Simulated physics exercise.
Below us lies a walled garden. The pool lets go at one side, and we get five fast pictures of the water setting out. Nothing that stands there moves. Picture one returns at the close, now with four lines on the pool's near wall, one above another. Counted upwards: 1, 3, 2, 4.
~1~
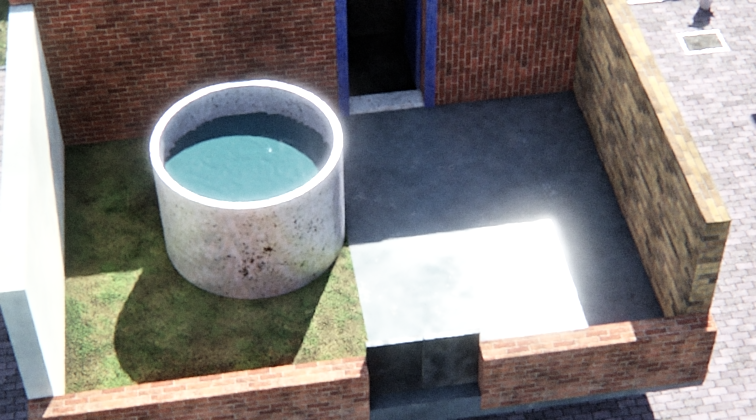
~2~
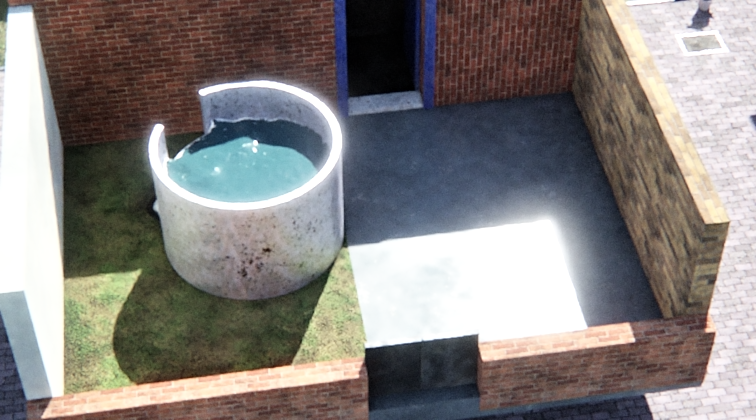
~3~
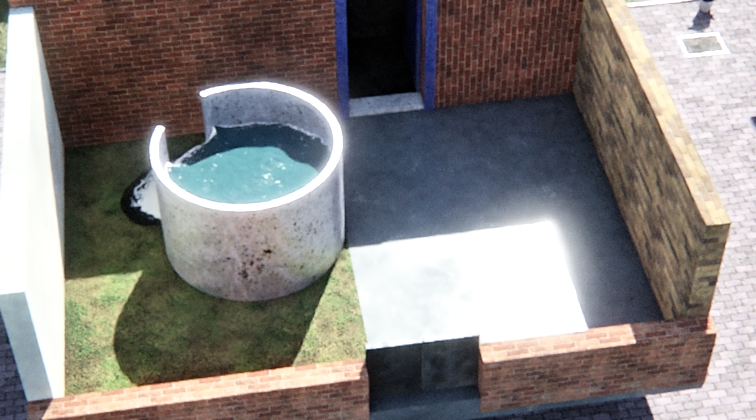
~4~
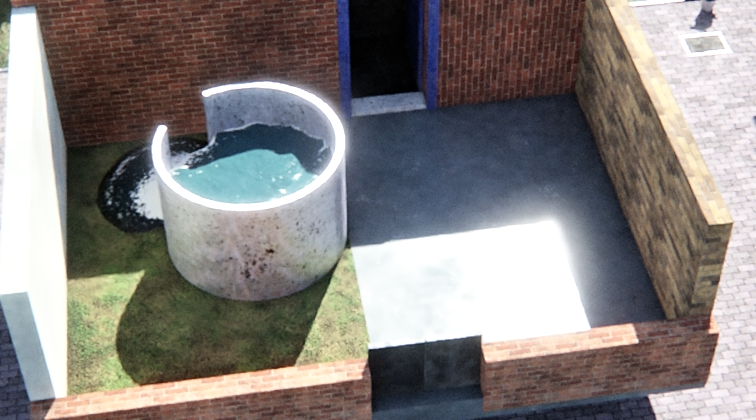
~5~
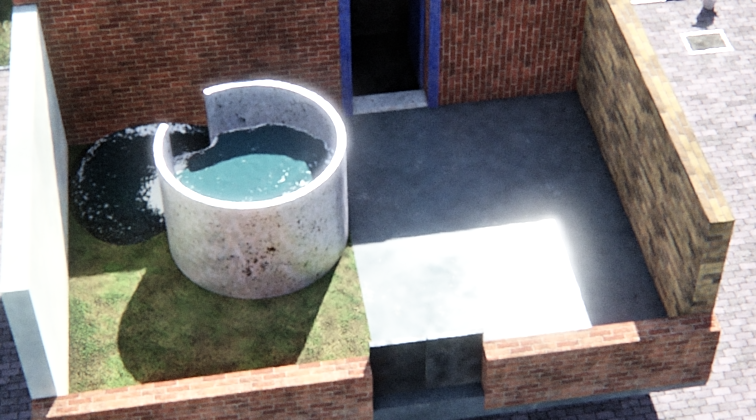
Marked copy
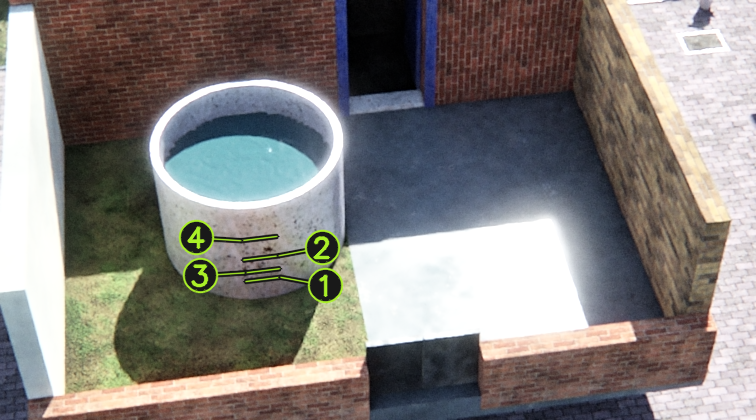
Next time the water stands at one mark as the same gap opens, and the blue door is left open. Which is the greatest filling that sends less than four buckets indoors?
The limit is 4.
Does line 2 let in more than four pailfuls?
No.
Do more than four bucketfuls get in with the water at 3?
No, not at all.
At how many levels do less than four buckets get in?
All of the four.
On the marked copy, 1 at (263, 279); 2 at (260, 257); 3 at (262, 270); 4 at (259, 238); from the bottom up 1, 3, 2, 4.
For line 1, nothing gets over.
For line 2, nothing gets over.
For line 3, nothing gets over.
For line 4, a splash gets over, under a bucket.
